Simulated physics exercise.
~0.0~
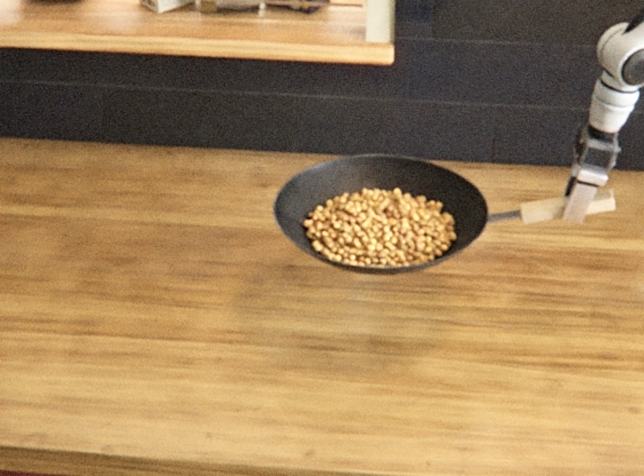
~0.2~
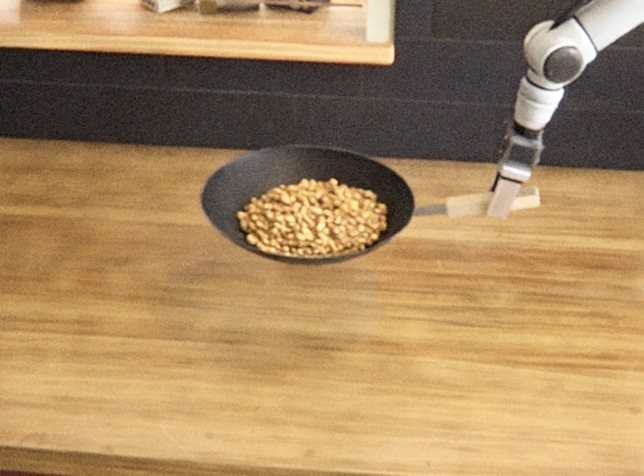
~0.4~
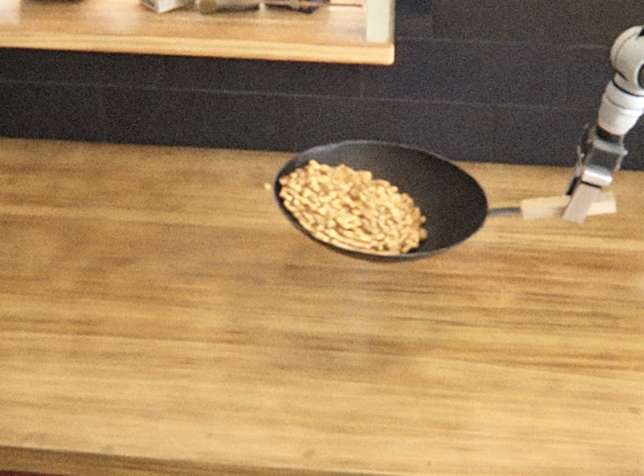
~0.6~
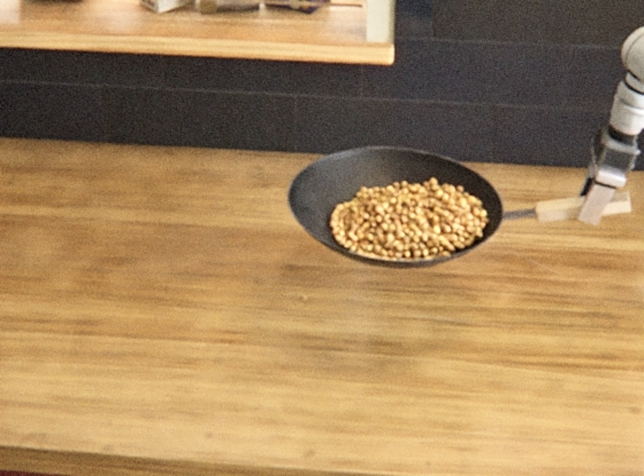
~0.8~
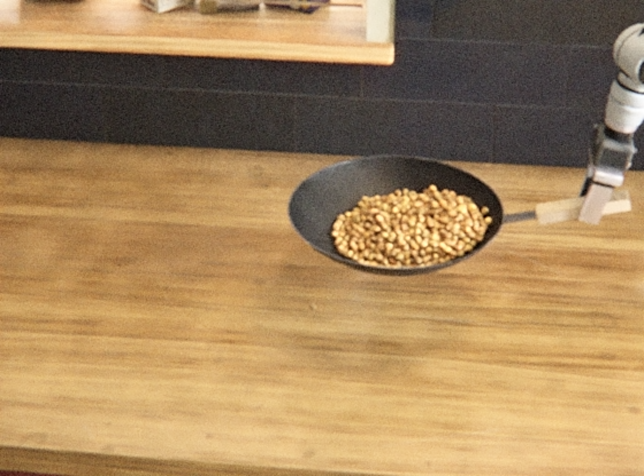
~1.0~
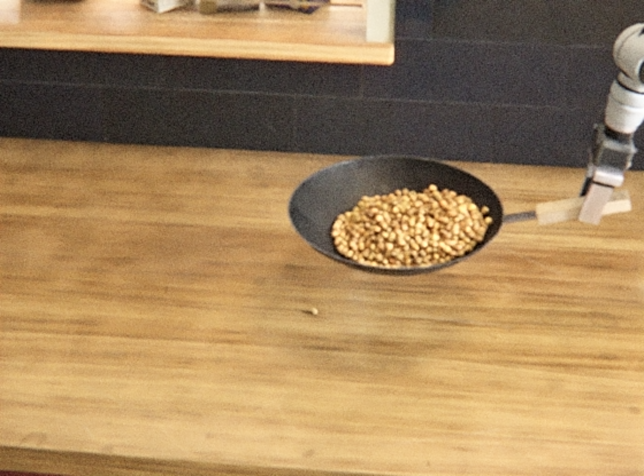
Over a wooden counter, a robot arm holds a dark wok of dried chickpeas, moving it left and then back right so the heap slides about inside, before it steadies with nearly all the chickpeas still in the wok and one lying on the counter.
